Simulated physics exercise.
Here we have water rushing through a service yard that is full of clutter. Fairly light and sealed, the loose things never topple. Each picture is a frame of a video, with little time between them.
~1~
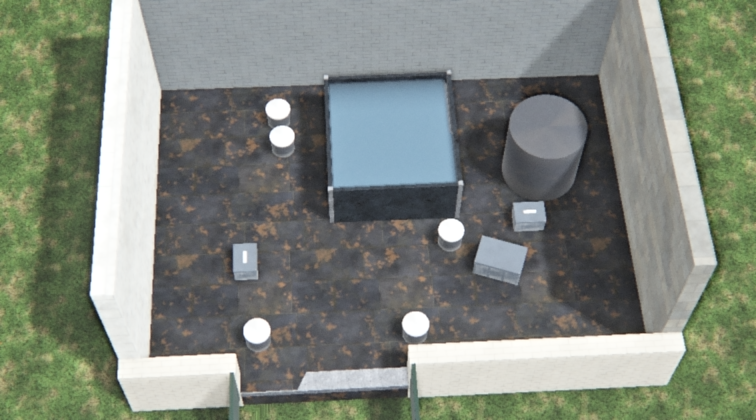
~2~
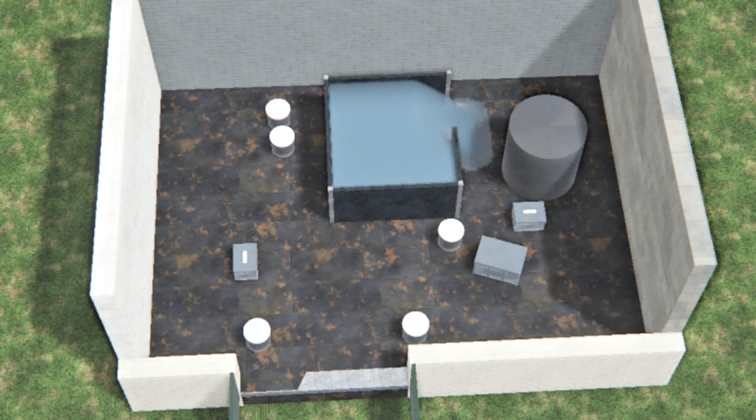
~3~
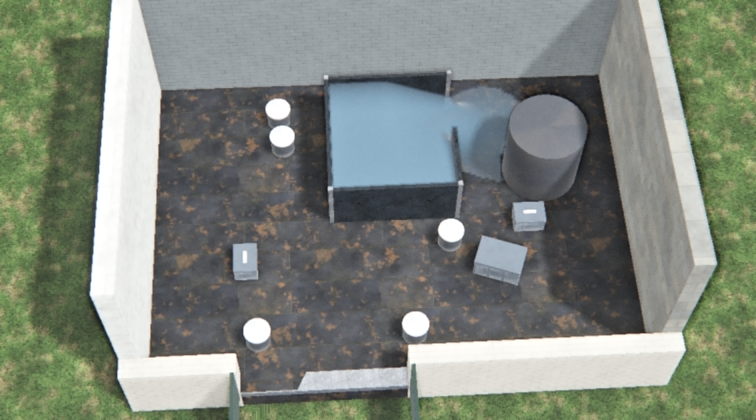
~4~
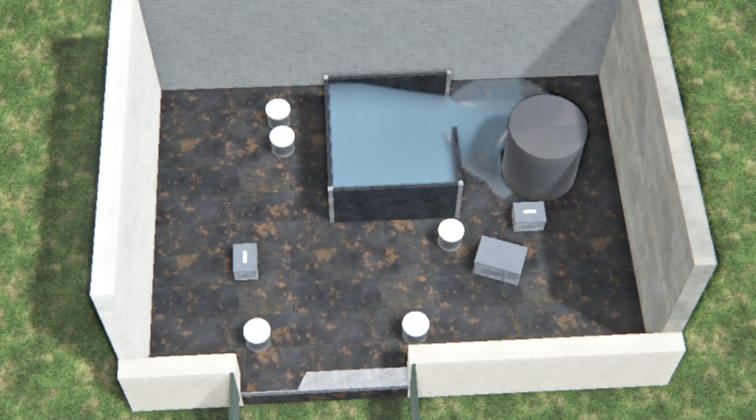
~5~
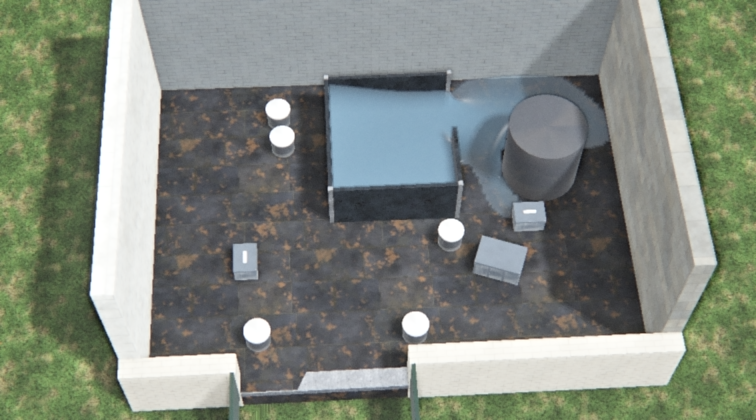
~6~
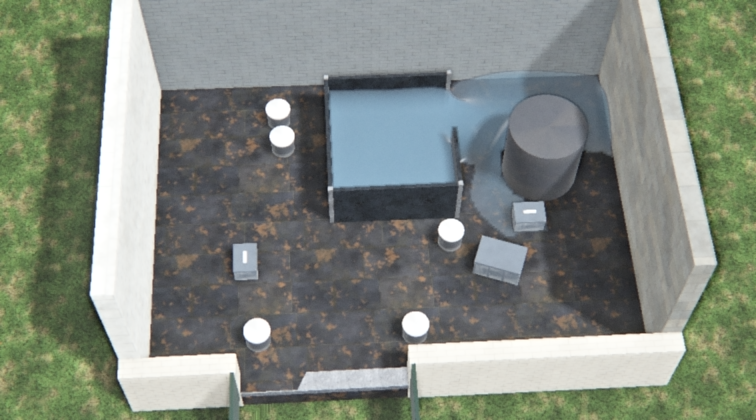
Water burst through the right side of a square tank in a walled yard, spread around the big gray cylinder and reached the right wall, while the scattered boxes and white-topped pails stayed put.
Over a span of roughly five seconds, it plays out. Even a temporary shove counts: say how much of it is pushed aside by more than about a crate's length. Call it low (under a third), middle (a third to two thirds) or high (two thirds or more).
Low.
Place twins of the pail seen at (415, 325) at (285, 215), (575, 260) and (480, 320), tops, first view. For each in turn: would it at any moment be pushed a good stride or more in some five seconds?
Listed in sequence, the answers are remains nearby, displaced a stride and displaced a stride.
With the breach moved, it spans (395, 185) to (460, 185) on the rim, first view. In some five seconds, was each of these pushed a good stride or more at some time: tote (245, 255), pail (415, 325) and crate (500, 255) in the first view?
In turn: Stayed short, cleared that distance, cleared that distance.
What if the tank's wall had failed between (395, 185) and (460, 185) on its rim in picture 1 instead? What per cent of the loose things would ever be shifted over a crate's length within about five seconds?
I'd say around 40 per cent.
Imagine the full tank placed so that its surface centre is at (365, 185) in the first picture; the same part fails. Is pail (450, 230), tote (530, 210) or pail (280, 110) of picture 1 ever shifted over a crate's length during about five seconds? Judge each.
Not far, Far enough, Not far.
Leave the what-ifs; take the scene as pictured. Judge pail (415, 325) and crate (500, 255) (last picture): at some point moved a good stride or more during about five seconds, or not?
Answer in sequence: The full distance; the full distance.
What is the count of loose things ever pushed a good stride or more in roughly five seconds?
I count 2.
A moment on, 0 of 8 are well off their spots; 0 afloat.
Next, 0 of 8 are well off their spots; 0 afloat.
Later, 1 of 8 are well off their spots; 1 afloat.
In the end, 2 of 8 are well off their spots, and 2 have been at some point; 0 afloat.
